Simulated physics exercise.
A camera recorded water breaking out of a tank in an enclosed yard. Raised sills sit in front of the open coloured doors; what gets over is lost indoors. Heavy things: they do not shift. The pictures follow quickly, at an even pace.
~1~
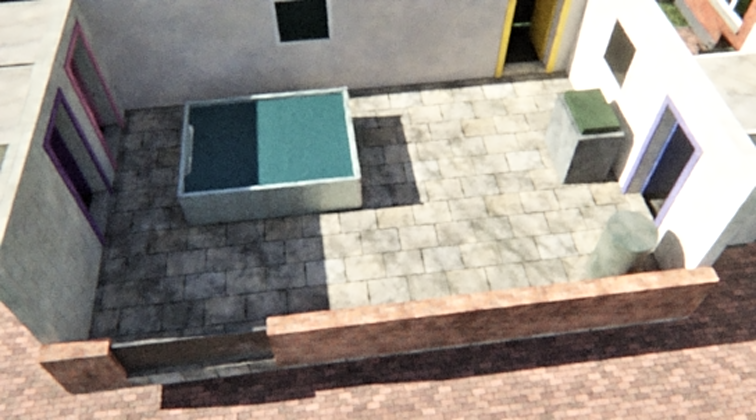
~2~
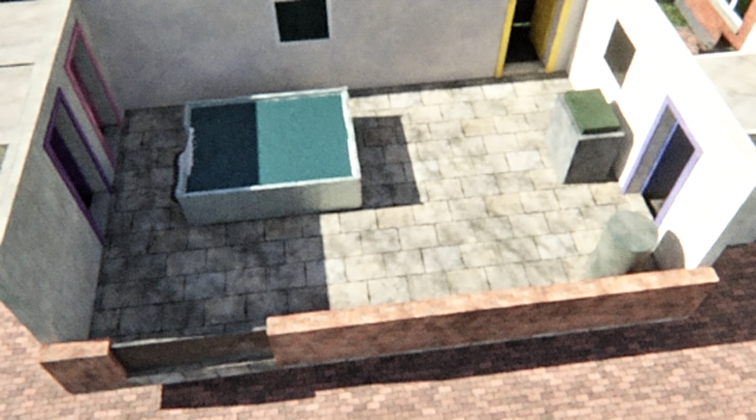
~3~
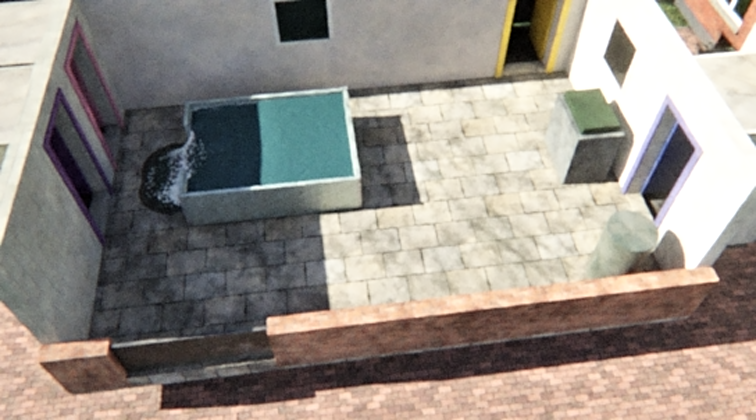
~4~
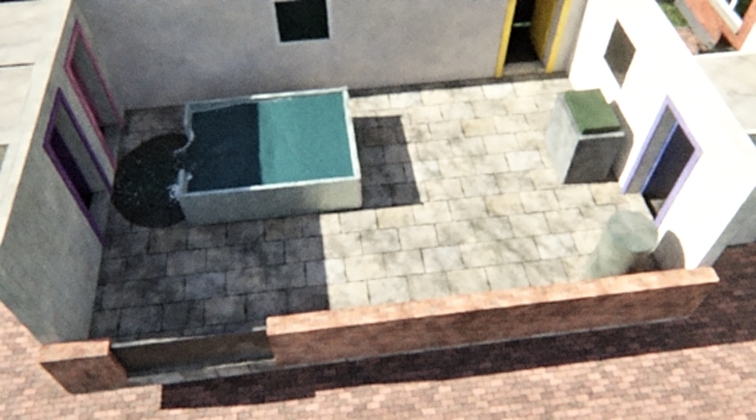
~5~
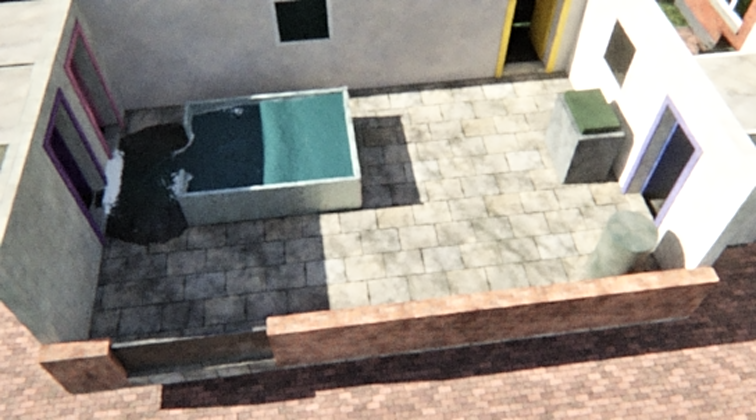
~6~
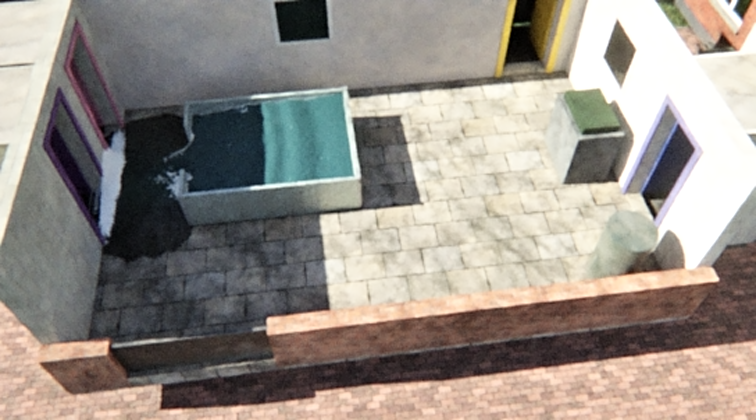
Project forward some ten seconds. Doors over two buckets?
In order: The pink door lets too much in there; the purple door lets too much in there; the blue door lets too much in there; the yellow door lets in little enough there.
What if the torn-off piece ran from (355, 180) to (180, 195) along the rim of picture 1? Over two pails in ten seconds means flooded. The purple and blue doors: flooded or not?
As for the doors, purple doesn't reach it and blue gets past it.
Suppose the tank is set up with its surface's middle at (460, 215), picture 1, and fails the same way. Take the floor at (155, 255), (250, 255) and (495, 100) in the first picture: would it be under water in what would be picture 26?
Readings in order: Flood; flood; no flood.
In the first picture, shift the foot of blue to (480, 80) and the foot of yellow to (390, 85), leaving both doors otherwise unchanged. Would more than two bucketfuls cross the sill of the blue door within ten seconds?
My take is that the blue door remains below.
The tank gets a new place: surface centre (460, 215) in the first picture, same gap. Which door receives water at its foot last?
That would be the blue door.
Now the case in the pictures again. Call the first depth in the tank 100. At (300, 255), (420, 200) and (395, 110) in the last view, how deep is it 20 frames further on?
Going place by place: 0 %, 0 % and 4 %.
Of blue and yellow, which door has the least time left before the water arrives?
First in line is the yellow-painted one.
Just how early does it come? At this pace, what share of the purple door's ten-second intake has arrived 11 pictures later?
Close to 50 %.
A moment on, water covers 15 % of the floor; the pink door over two buckets in, the purple door over two buckets in, the blue door not reached, the yellow door not reached.
Next, water covers 20 % of the floor; the pink door far over two buckets in, the purple door far over two buckets in, the blue door not reached, the yellow door not reached.
Then, water covers 35 % of the floor; the pink door far over two buckets in, the purple door far over two buckets in, the blue door not reached, the yellow door not reached.
Later, water covers 80 % of the floor; the pink door far over two buckets in, the purple door far over two buckets in, the blue door not reached, the yellow door wet at the sill, nothing in.
In the end, water covers 95 % of the floor; the pink door far over two buckets in, the purple door far over two buckets in, the blue door over two buckets in, the yellow door wet at the sill, nothing in.
